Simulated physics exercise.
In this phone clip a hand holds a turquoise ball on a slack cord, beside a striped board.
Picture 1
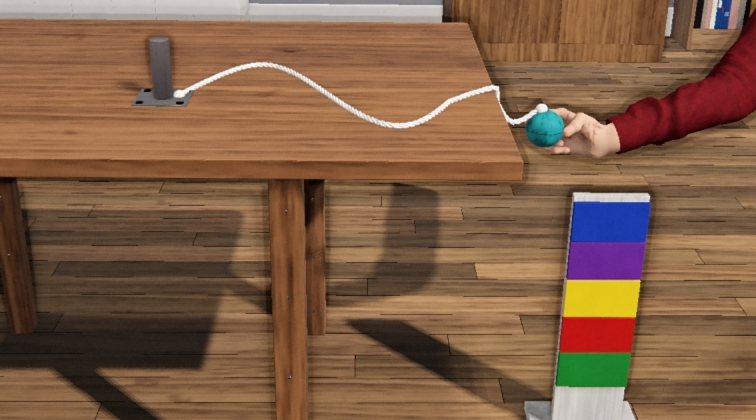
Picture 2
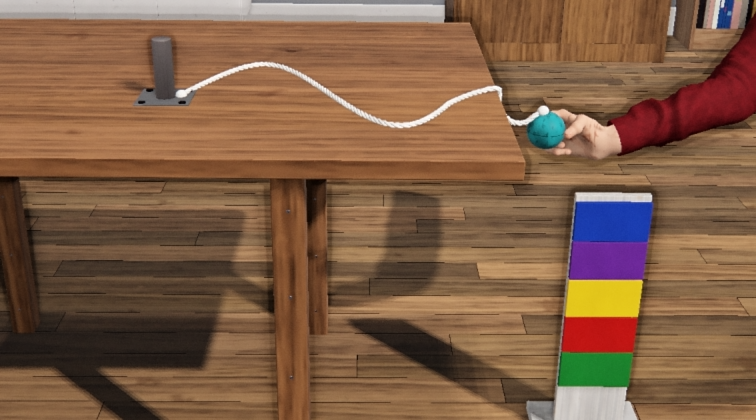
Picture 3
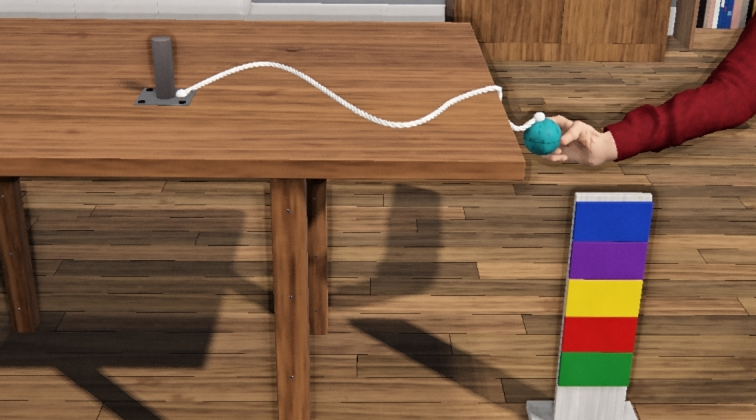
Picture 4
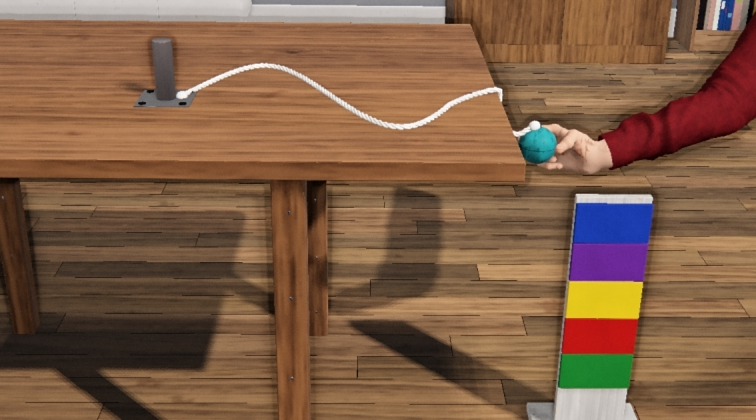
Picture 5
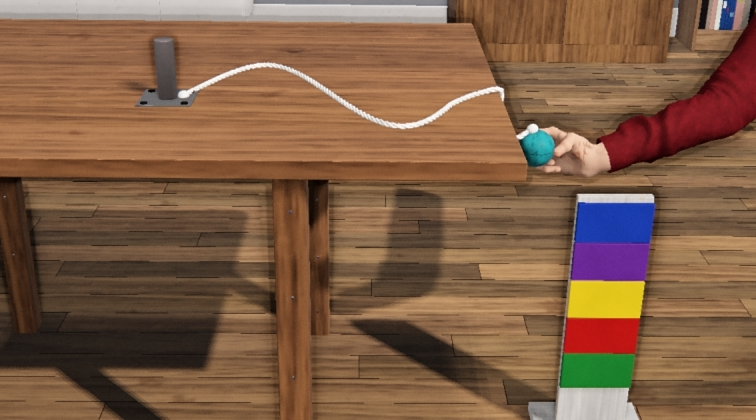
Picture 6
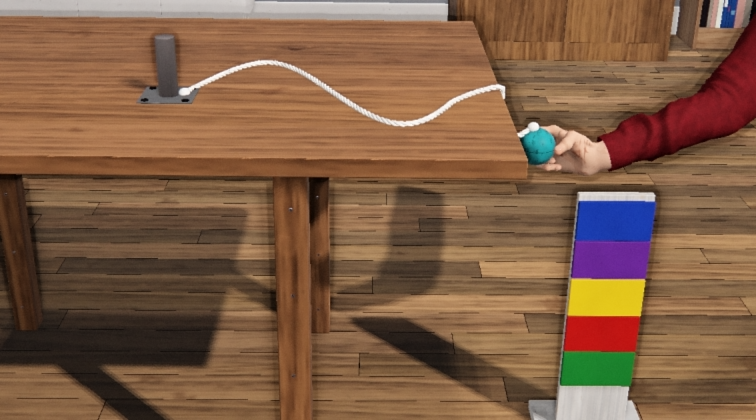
A hand in a red sleeve, reaching in from the right, lowers a turquoise ball slightly and draws it a little left toward the table's edge, then holds it nearly still. The view looks down on a wooden table in a wood-floored room, with a wavy white cord running from a grey post to the ball. Below right stands a board striped blue, purple, yellow, red and green, as the camera wavers faintly.
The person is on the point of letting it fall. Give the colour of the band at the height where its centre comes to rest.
The band is green.
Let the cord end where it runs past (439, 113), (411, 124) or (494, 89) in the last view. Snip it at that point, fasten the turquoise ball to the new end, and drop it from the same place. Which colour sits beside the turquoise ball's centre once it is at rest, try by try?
So you'd see blue first, none, it hangs higher second, and for the last: Yellow.
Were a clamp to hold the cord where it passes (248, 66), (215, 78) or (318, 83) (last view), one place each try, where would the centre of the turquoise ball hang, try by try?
Per try (px, approx.): (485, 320); (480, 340); (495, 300).
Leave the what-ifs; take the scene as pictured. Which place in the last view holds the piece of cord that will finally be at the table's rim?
Look around (354, 107).
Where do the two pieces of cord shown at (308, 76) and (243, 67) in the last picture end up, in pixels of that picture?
First one: (397, 88); second one: (295, 91).
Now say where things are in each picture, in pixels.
The first picture shows turquoise ball (545, 129); blue (611, 223); purple (606, 262); yellow (602, 300); red (597, 336); green (593, 371).
The second picture shows turquoise ball (546, 130); cord through (210, 81) (285, 68) (335, 98) (405, 126) (465, 97).
The third picture shows turquoise ball (542, 137).
The fourth picture shows turquoise ball (537, 145); cord through (211, 82) (285, 69) (335, 99) (405, 127) (465, 98).
The fifth picture shows turquoise ball (536, 148).
The sixth picture shows turquoise ball (536, 146); cord through (213, 79) (288, 66) (337, 96) (407, 124) (468, 96).
A little later, ball near (514, 301); level with yellow.
Next, ball near (464, 363); level with green.
Later still, ball near (489, 367); level with green.
When it is over, ball near (478, 368); level with green. Its centre hangs level with the green band.
